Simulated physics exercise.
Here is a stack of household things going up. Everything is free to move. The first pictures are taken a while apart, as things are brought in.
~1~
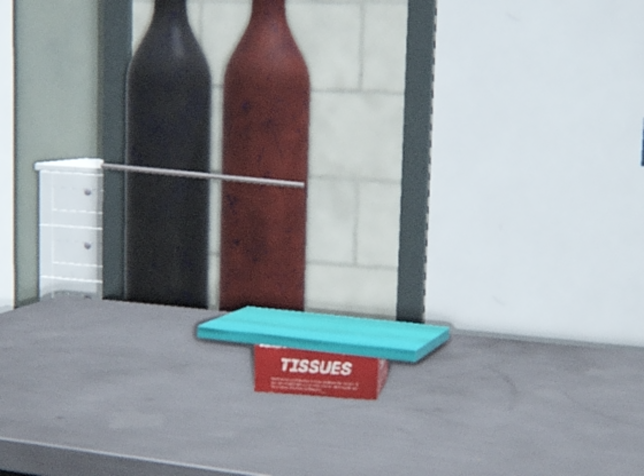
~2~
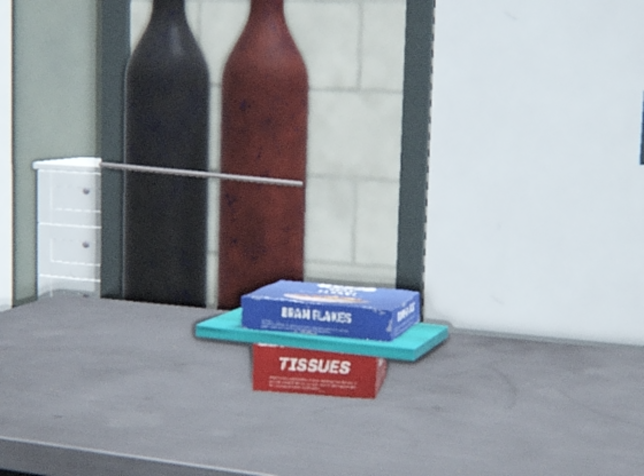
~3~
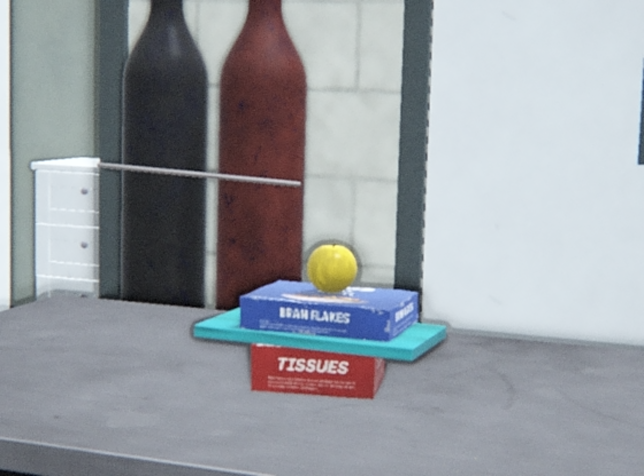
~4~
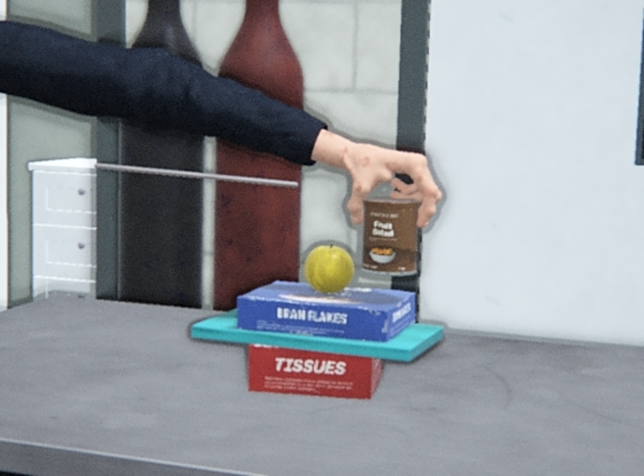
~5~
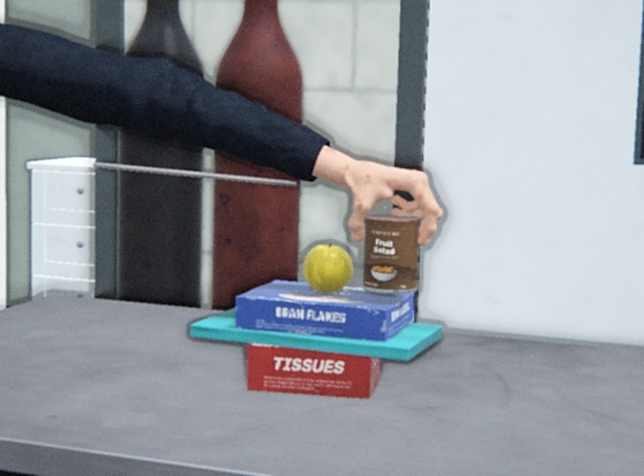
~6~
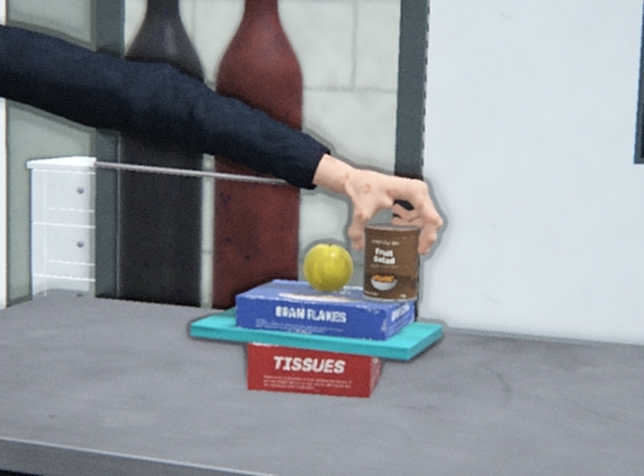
The video shows a turquoise board on a red tissues box, then a blue bran flakes packet and a yellow apple added on top, before a hand lowers a brown fruit salad can onto the packet, right of the apple.
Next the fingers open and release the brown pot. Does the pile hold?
The pile keeps its balance.
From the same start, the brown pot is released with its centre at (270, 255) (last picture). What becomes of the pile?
Then it holds.
Then, 0.50 s on from there, no change.
Then, 1.60 s on from there, brown pot resting near (393, 263).
In the end, all 5 unmoved. At the end, from the last picture's camera, brown pot near (395, 263). The pile stays up.
